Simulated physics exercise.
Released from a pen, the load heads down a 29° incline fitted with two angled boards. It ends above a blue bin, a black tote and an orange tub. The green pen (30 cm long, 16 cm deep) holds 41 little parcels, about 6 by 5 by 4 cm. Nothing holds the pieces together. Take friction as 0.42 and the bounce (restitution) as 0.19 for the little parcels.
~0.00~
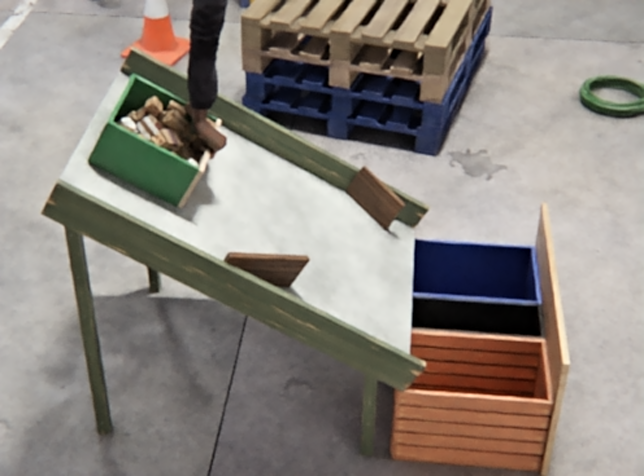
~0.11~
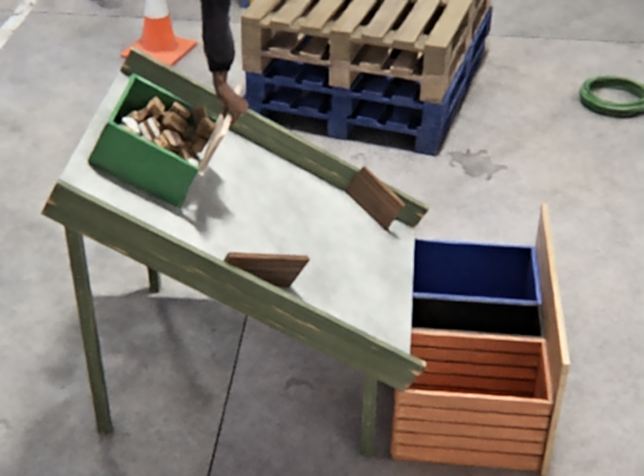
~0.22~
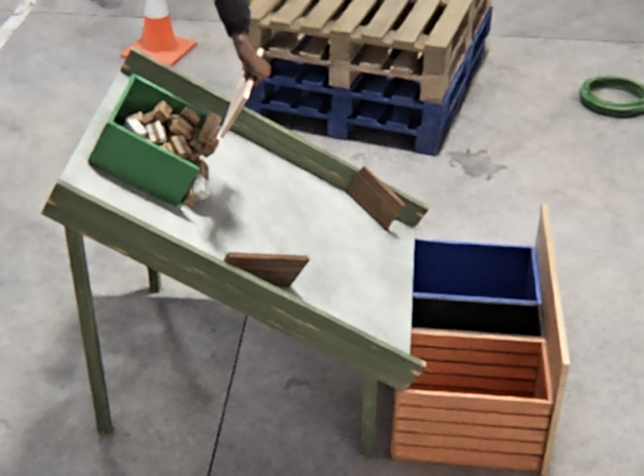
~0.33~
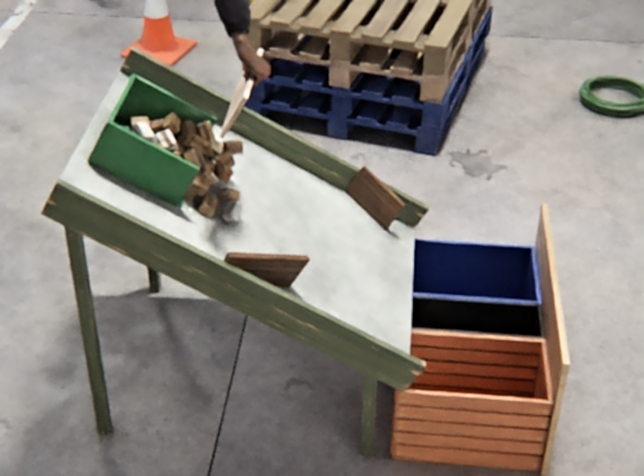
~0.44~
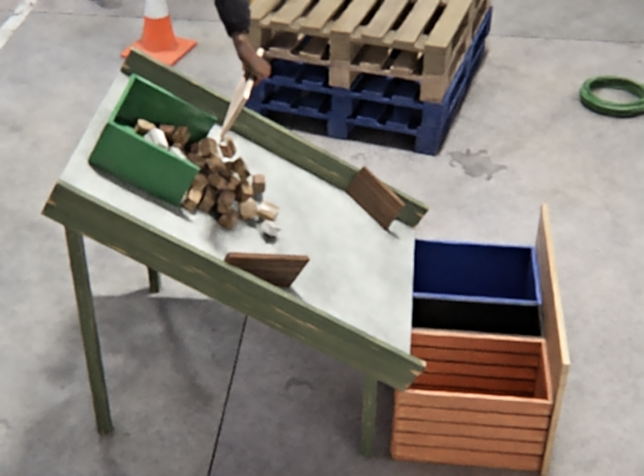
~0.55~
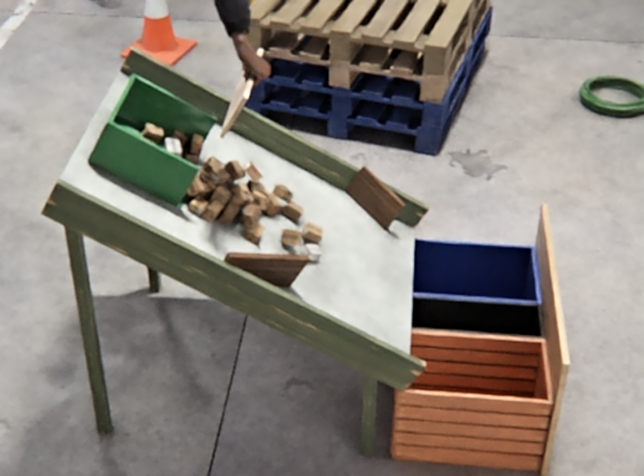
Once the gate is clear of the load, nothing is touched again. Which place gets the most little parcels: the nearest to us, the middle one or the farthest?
The largest share ends in the middle one: The black tote.
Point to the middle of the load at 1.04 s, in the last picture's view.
Near (342, 255).
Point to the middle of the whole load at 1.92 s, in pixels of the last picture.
Around (497, 372).
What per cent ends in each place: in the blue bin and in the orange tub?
About 30 and 15 per cent.
After 0.77 s, 6 still in the green pen, 34 on the slope and 1 in the air.
After 1.04 s, 3 in the blue bin, 3 in the black tote, 31 on the slope and 4 in the air.
After 1.43 s, 7 in the blue bin, 16 in the black tote, 5 in the orange tub, 10 on the slope and 3 in the air.
Outcome (at 1.92 s), 12 in the blue bin, 23 in the black tote and 6 in the orange tub.
